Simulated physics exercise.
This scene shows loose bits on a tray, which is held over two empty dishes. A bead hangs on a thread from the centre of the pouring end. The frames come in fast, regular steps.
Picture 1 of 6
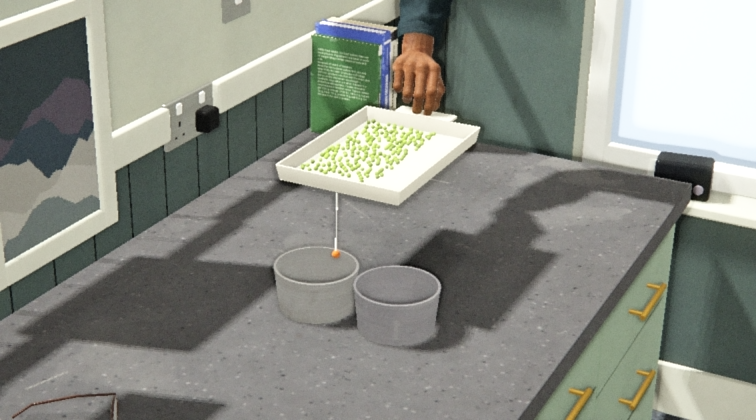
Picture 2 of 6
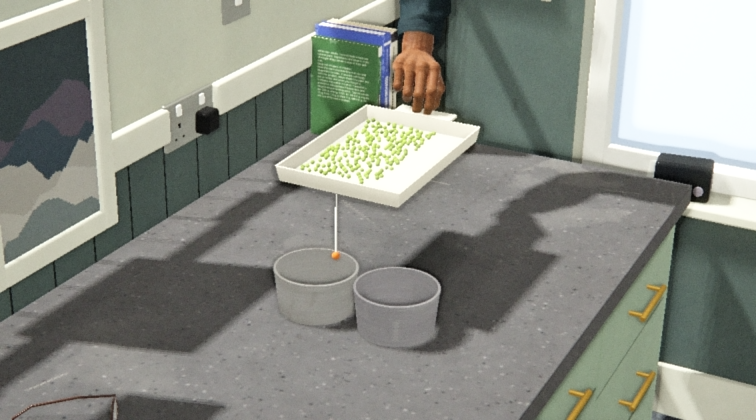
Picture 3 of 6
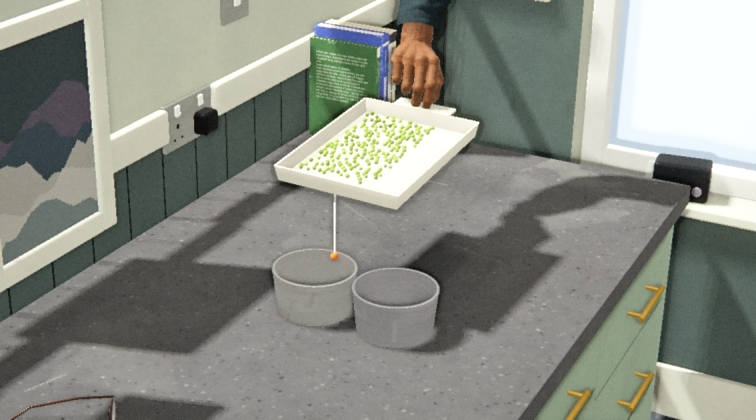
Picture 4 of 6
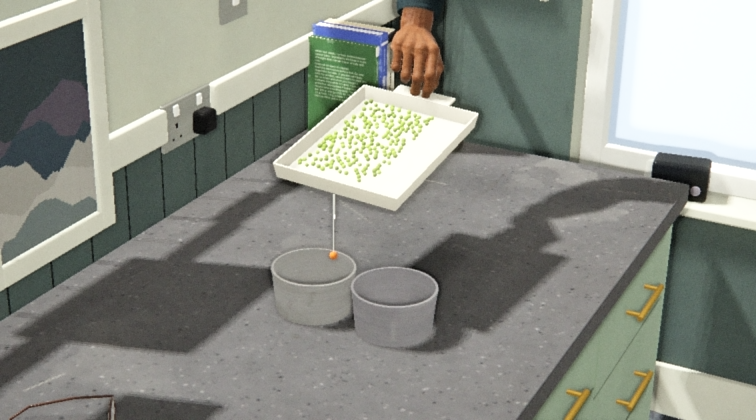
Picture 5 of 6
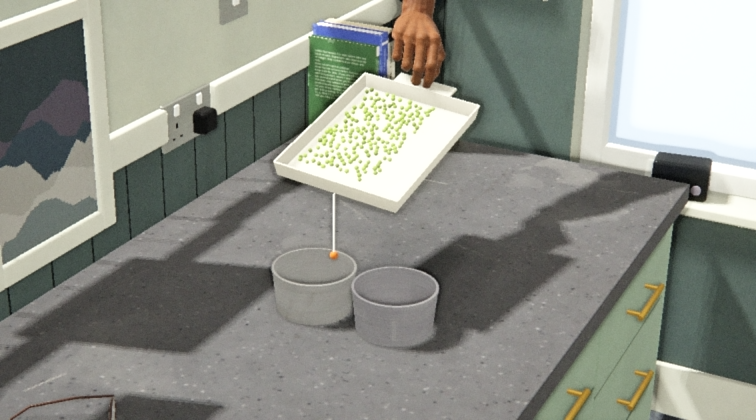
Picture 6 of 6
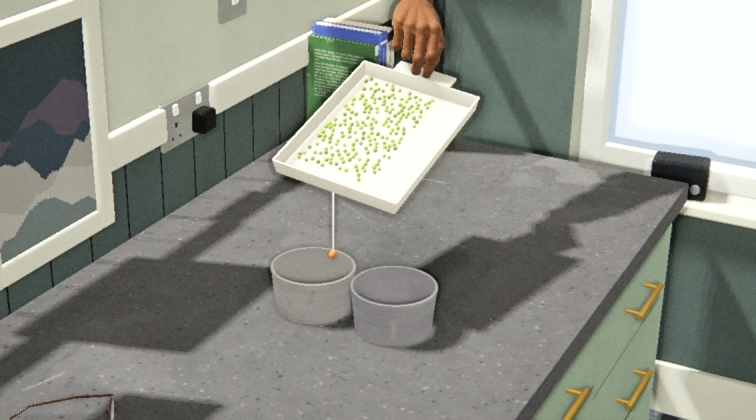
A white tray scattered with small green peas, gripped by a hand at its far edge, starts nearly level above two empty grey dishes, then steadily tilts as its far side rises, while an orange bead hangs on a thread.
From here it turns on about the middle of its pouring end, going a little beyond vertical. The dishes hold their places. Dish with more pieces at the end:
Right.
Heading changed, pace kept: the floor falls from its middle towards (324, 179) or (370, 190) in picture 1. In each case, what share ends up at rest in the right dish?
First heading roughly 0 %, second roughly 70 %.
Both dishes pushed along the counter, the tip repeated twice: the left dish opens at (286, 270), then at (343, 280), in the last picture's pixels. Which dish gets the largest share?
Results - the dish on the right side first, the dish on the left side second.
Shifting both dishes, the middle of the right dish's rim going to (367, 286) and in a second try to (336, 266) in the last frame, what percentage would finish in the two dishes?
The first gives 90 %, the second 10 %.
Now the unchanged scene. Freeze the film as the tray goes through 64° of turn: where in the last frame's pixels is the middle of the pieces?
Close to (382, 206).
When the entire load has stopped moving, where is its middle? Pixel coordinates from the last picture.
Roughly at (392, 321).
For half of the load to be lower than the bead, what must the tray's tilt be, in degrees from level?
Around 105 degrees of turn.
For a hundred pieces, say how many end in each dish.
Count per hundred - left dish ~ 0, right dish ~ 100.
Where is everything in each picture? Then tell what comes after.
The first frame shows corners of the pouring end at (280, 164) and (398, 190), level; middle of the load at (375, 150), dried peas; left dish at (296, 298); right dish at (378, 320); bead on its thread at (336, 254).
The second frame shows corners of the pouring end at (280, 165) and (398, 192), level; middle of the load at (374, 150).
The third frame shows corners of the pouring end at (278, 165) and (397, 194), tipped barely, lowest at the right corner; middle of the load at (373, 147).
The fourth frame shows corners of the pouring end at (277, 163) and (396, 196), tipped a little, lowest at the right corner; middle of the load at (372, 140).
The fifth frame shows corners of the pouring end at (278, 161) and (396, 199), tipped a little, lowest at the right corner; middle of the load at (373, 134).
The sixth frame shows corners of the pouring end at (277, 159) and (395, 201), tipped clearly, lowest at the right corner; middle of the load at (372, 128); left dish at (293, 299); right dish at (375, 320).
Soon, tray tipped steeply; most on the tray; a small part in the right dish; a stray few outside both; a small part in the air.
A while on, tray tipped past a quarter turn; about a third on the tray; about a third in the right dish; a stray few outside both; about a quarter in the air.
Towards the end, tray tipped past a quarter turn; nearly all in the right dish; a stray few outside both.
Finally, tray tipped past a quarter turn; nearly all in the right dish; none in the left dish; a stray few outside both.
